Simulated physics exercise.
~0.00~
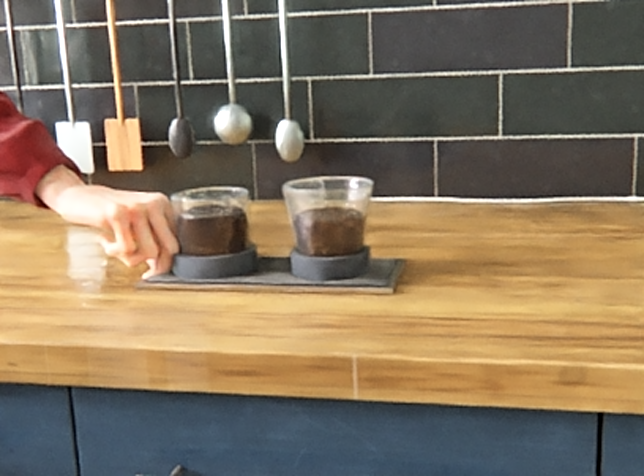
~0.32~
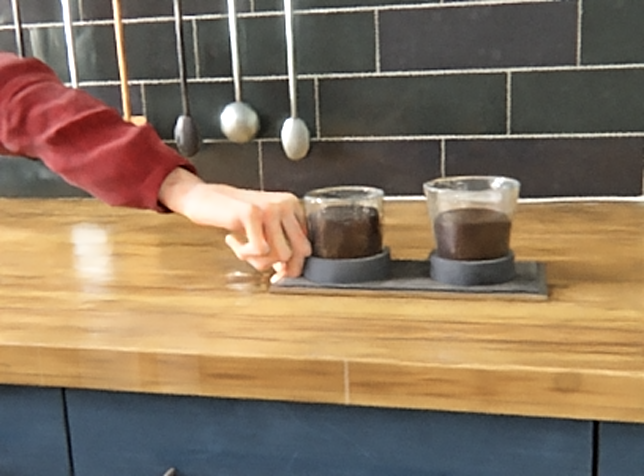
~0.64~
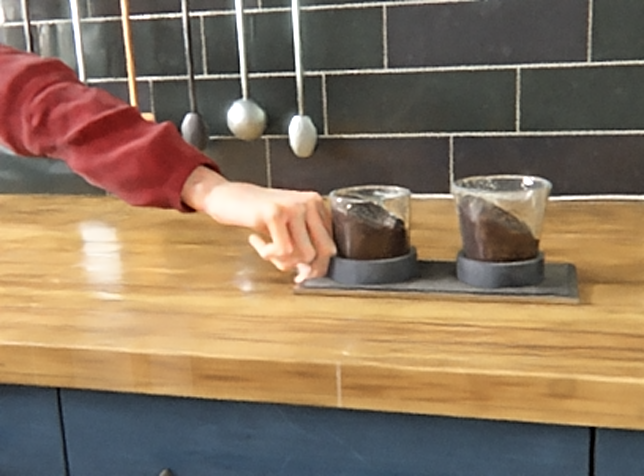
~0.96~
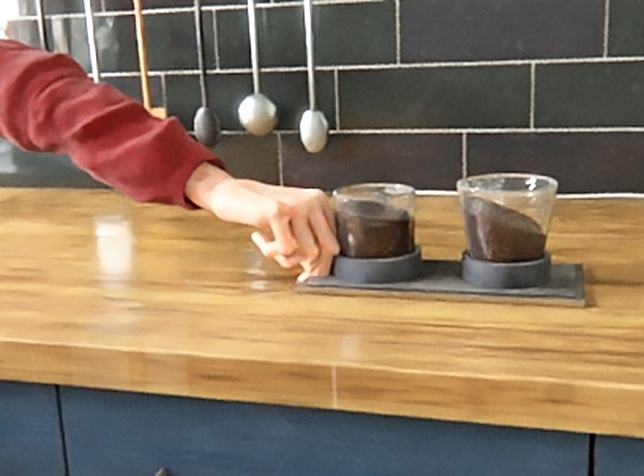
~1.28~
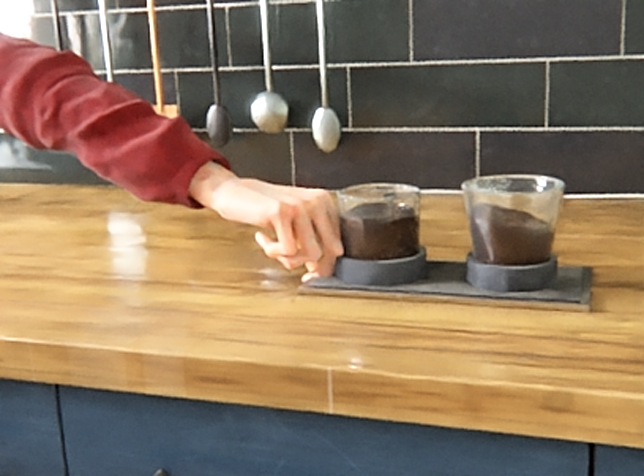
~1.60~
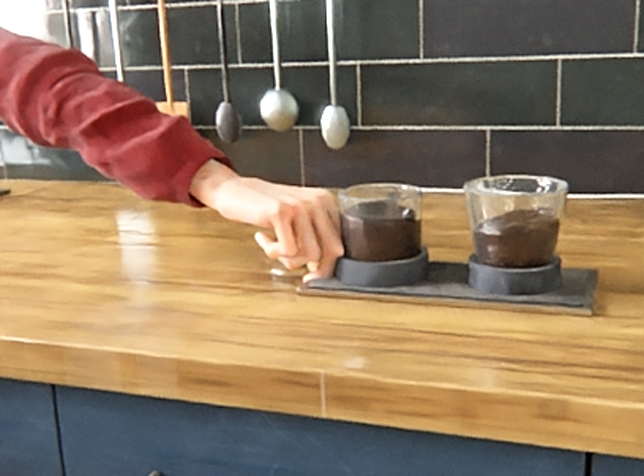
A dark tray carrying two clear glass cups of dark coffee, each set in a grey holder, slides right along a glossy wooden counter, pushed by a hand in a red sleeve at its left end. The view is from the front, drifting slightly sideways, with blue cabinets below and utensils hanging against black tiles behind. The tray travels quickly at first, then slows to a stop right of centre. The coffee tilts steeply in both cups, then rocks back towards level. At the end, both cups stand upright in their holders, the hand still at the tray.
